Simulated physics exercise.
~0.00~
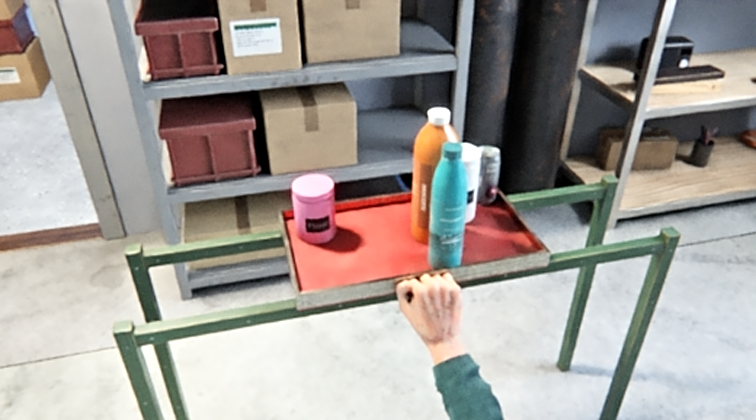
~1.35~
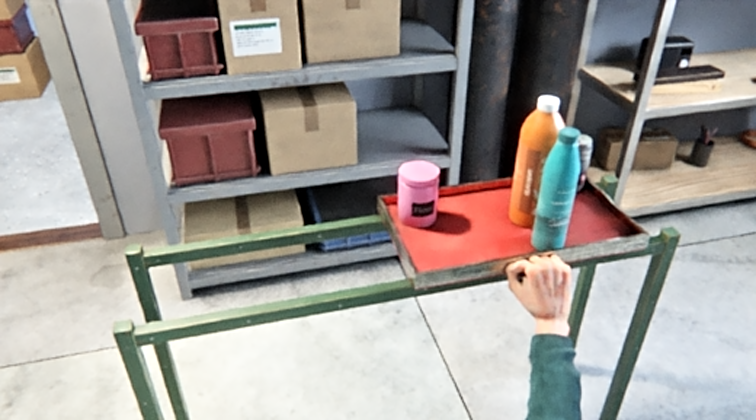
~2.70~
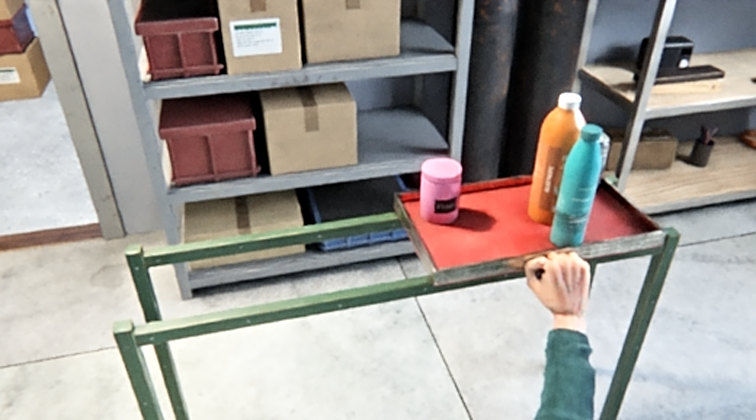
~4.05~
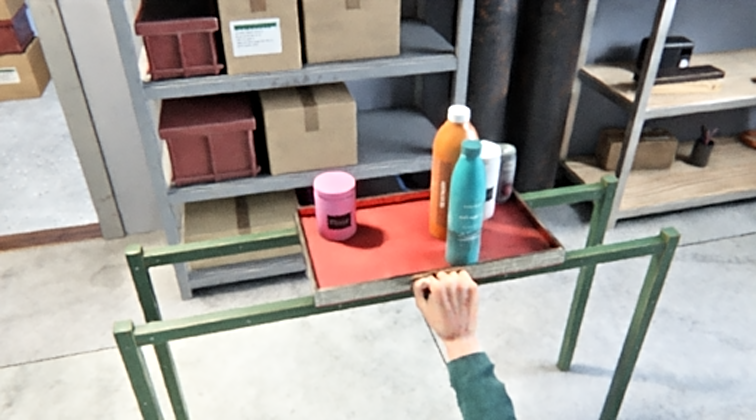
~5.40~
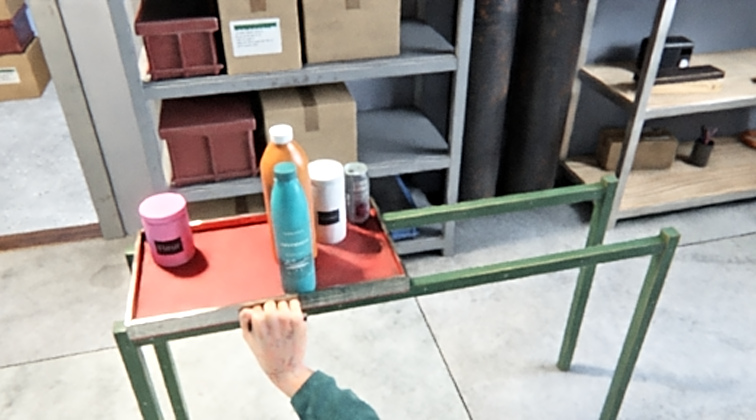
To begin with, a hand in a green sleeve grips the front edge of a red tray set midway along a green rail frame, carrying a pink jar, a tall orange bottle, a turquoise bottle, a white jar and a grey can. The hand slides the tray well to the right, then a little further to the right end. Next it moves back left to near the middle. It then travels on to the left end of the frame. There the hand still holds the edge, and all five containers stand upright.
